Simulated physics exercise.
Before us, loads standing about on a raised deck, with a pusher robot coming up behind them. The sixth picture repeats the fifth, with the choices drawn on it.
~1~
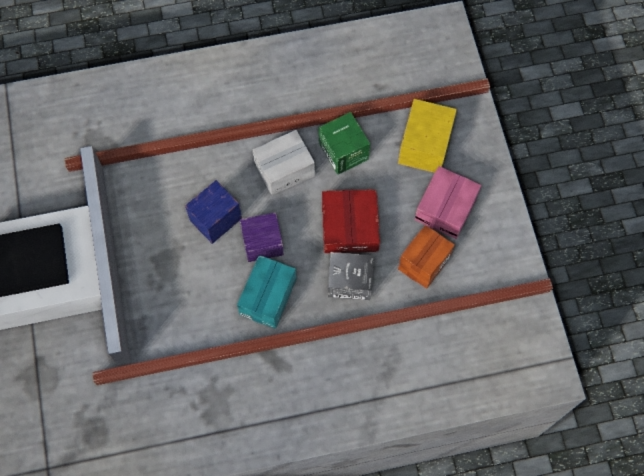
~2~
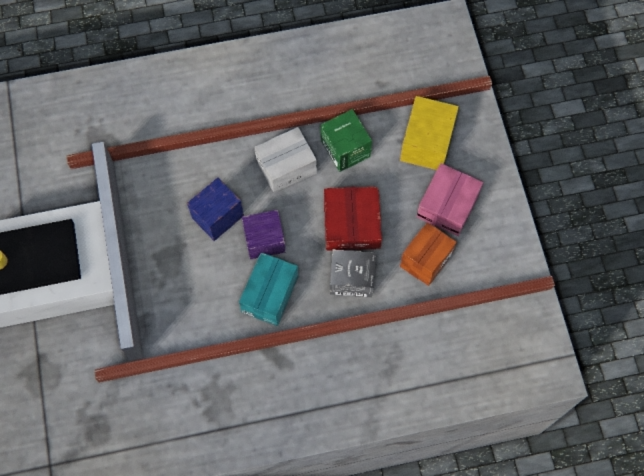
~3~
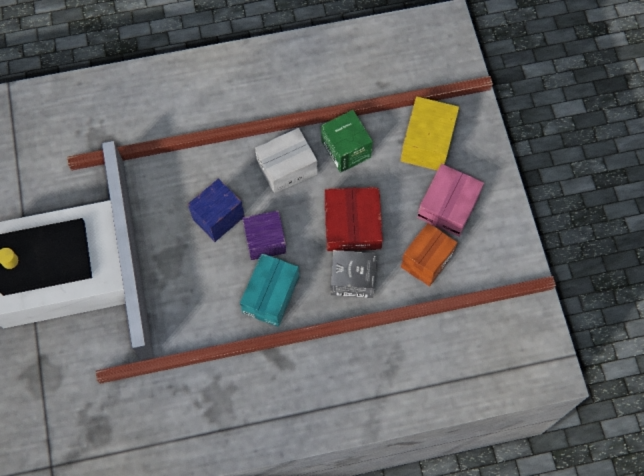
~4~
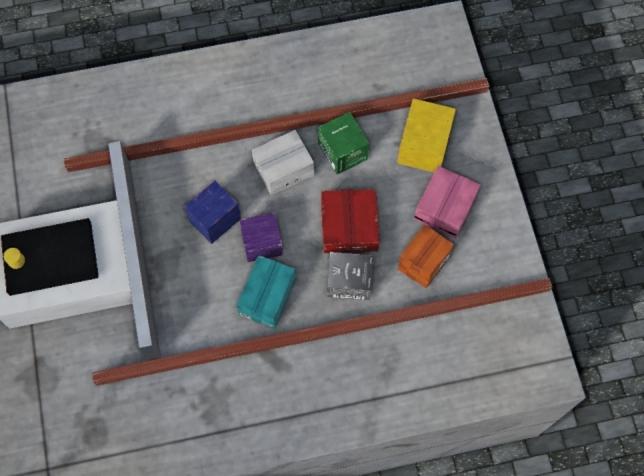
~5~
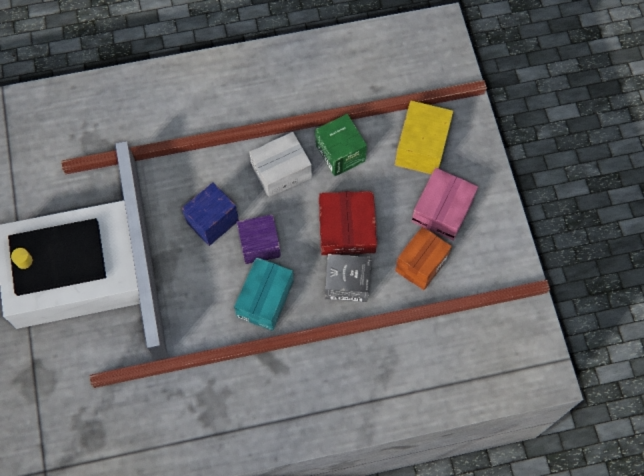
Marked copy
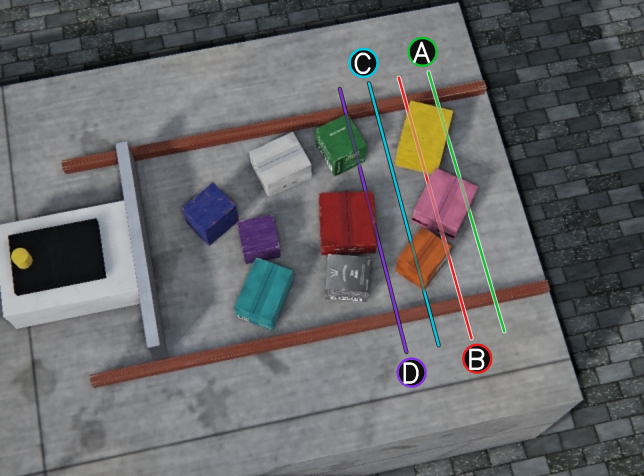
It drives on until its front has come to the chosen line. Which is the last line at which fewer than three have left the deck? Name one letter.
No third one falls up to C.
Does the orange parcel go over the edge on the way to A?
By then, yes.
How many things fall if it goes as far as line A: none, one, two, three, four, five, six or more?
In all, six or more.
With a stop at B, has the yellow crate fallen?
By then, yes.
On the marked copy, A at (464, 195); B at (433, 201); C at (402, 207); D at (371, 214).
With C. Early on, robot (161, 235); turquoise box (280, 288); blue crate (258, 208).
Further on, robot (257, 216); pink box (459, 200); orange parcel (456, 252).
At the end, robot (331, 202); pink box (519, 187); orange parcel (524, 234); none fallen.
As for the rest, A drops six; B drops three; D is within the limit but short.
